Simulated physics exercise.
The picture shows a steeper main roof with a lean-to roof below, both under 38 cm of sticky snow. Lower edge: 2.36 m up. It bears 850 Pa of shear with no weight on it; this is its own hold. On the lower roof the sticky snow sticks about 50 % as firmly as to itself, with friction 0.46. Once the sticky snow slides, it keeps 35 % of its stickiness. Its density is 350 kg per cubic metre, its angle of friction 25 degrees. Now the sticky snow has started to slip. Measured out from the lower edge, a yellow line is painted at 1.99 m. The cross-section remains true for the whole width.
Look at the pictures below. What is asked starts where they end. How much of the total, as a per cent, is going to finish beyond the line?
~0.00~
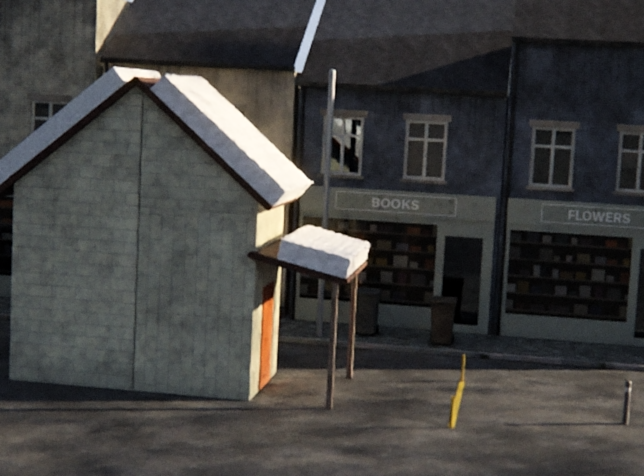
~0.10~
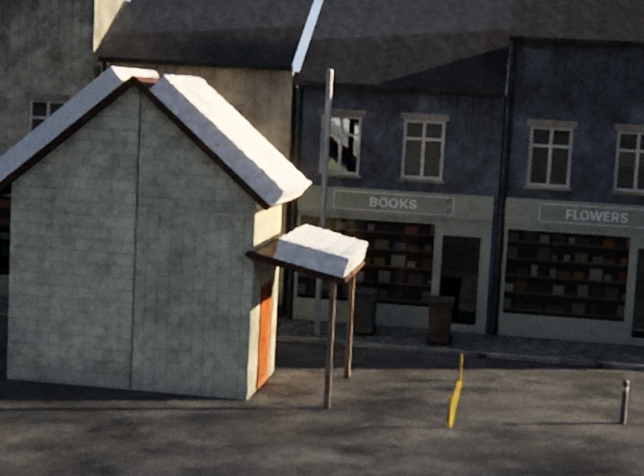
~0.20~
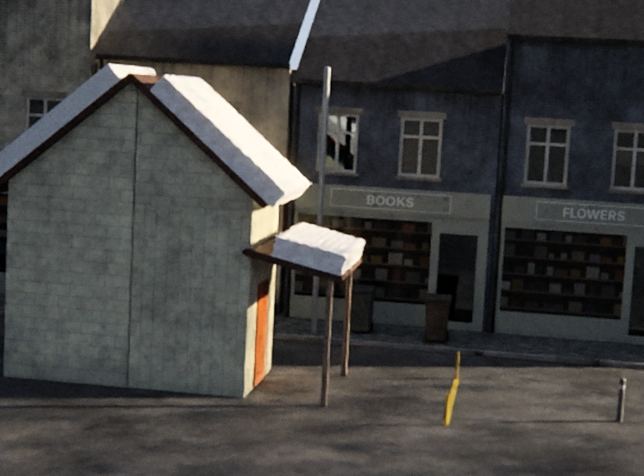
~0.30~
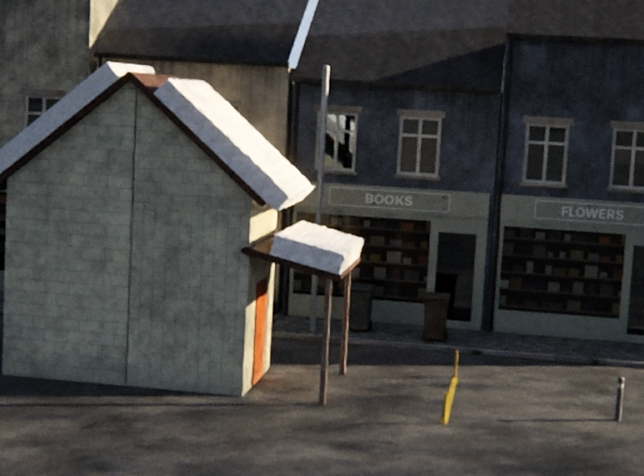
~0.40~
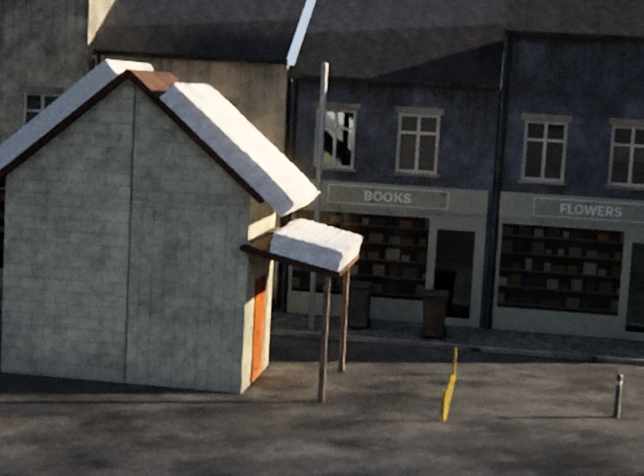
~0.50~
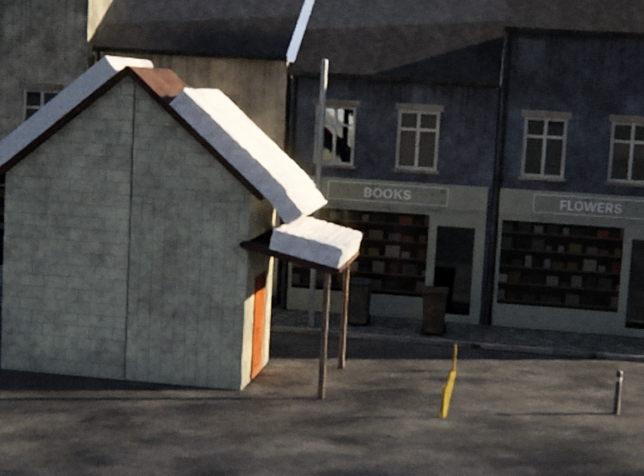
I would expect close to 37 percent of the snow beyond the line.
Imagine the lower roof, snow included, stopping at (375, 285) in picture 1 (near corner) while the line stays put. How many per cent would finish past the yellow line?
Estimate: Approx. 25 %.
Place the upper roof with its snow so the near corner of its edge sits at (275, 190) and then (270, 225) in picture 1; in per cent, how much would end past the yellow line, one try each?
It would be 45 percent for the first setting and 20 percent for the second.
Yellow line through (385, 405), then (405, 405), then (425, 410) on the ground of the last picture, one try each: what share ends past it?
In order, some 65, 60 and 45 percent would end past it.
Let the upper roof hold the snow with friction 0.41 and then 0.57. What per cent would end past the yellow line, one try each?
Try 1: 16 %; try 2: 4 %.
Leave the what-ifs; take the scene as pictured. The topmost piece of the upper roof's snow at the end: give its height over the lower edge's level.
0.5 m, give or take.
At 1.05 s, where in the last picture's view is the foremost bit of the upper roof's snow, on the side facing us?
Near (376, 261).
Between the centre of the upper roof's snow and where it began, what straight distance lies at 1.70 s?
Straight-line shift: Around 5.0 m.
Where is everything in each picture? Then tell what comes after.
The first picture shows foremost bit of the sticky snow at (274, 182).
The second picture shows foremost bit of the sticky snow at (273, 182), its middle shifted 2.8 cm, 1 % of it past the upper edge, in one piece.
The third picture shows foremost bit of the sticky snow at (273, 181), its middle shifted 11 cm, 4 % of it past the upper edge, in one piece.
The fourth picture shows foremost bit of the sticky snow at (277, 201), its middle shifted 24 cm, 8 % of it past the upper edge, in one piece.
The fifth picture shows foremost bit of the sticky snow at (283, 200), its middle shifted 43 cm, 15 % of it past the upper edge, in one piece.
The sixth picture shows foremost bit of the sticky snow at (292, 199), its middle shifted 67 cm, 23 % of it past the upper edge, cracking.
After 1.05 s, none is below the lower edge and 0 % is past the line.
After 1.70 s, 63 % is below the lower edge and 12 % is past the line.
After 2.35 s, 80 % is below the lower edge and 37 % is past the line.
After 3.00 s, 80 % is below the lower edge and 37 % is past the line.
After 3.20 s, 80 % is below the lower edge and 37 % is past the line.
